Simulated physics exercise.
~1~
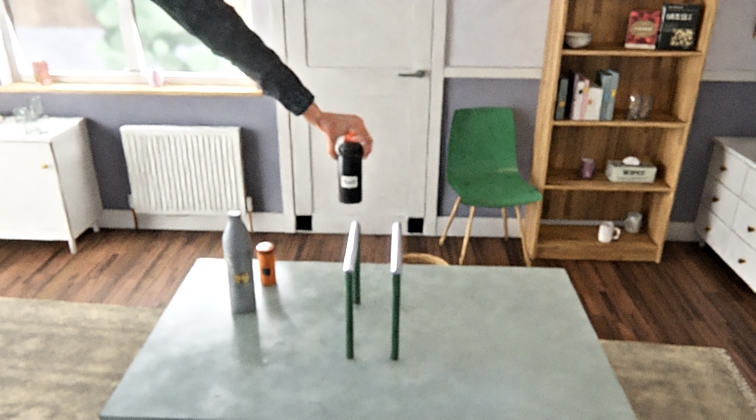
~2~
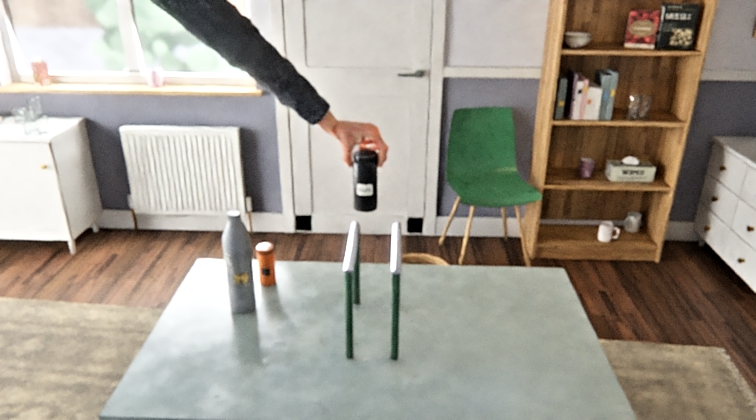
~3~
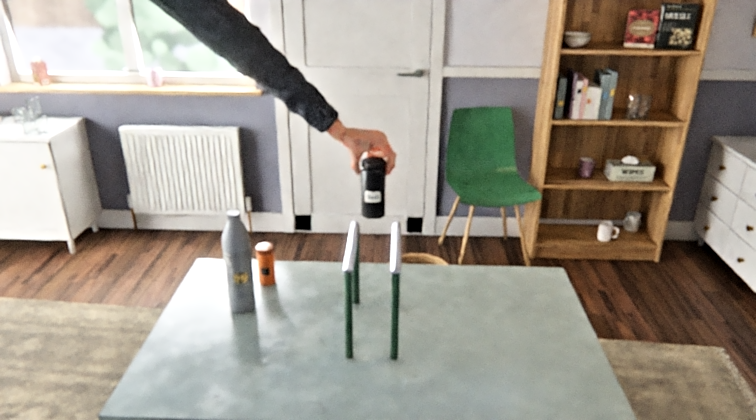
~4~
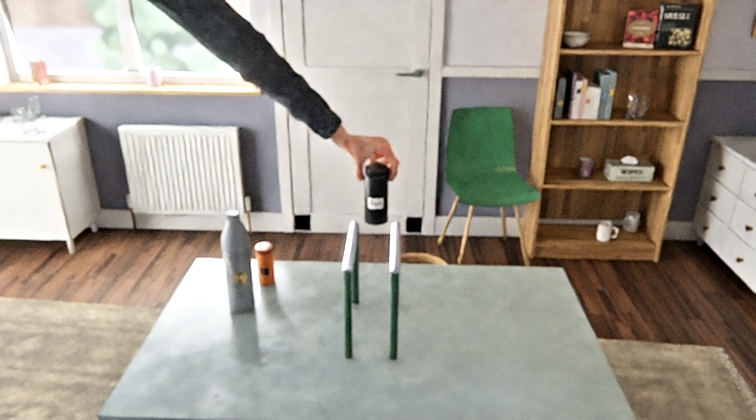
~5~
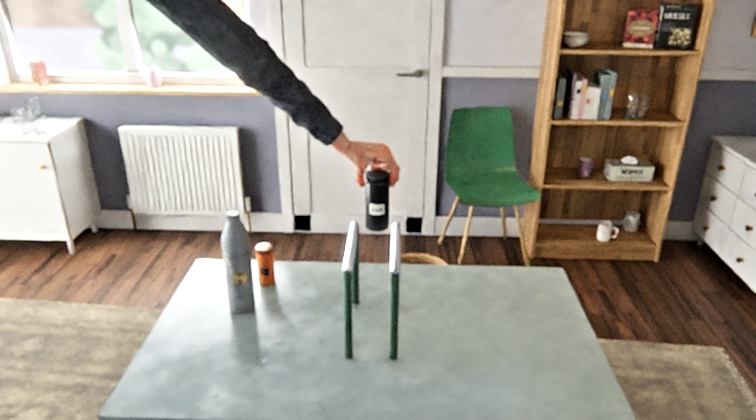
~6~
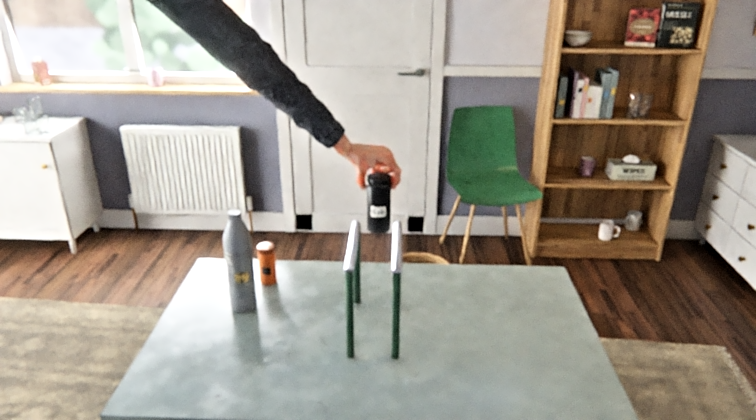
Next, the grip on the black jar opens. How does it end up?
It lands below the slot.
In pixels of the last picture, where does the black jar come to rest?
Close to (378, 305) in the last picture.
Then, 0.30 s later than the last frame, black jar moved well along near (379, 272).
Then, 0.40 s later than the last frame, black jar moved well along near (378, 298).
When it is over, moved from the start, black jar; the other 2 as before. End places, in pixels of the last picture, black jar near (378, 305). The jar goes down the gap.
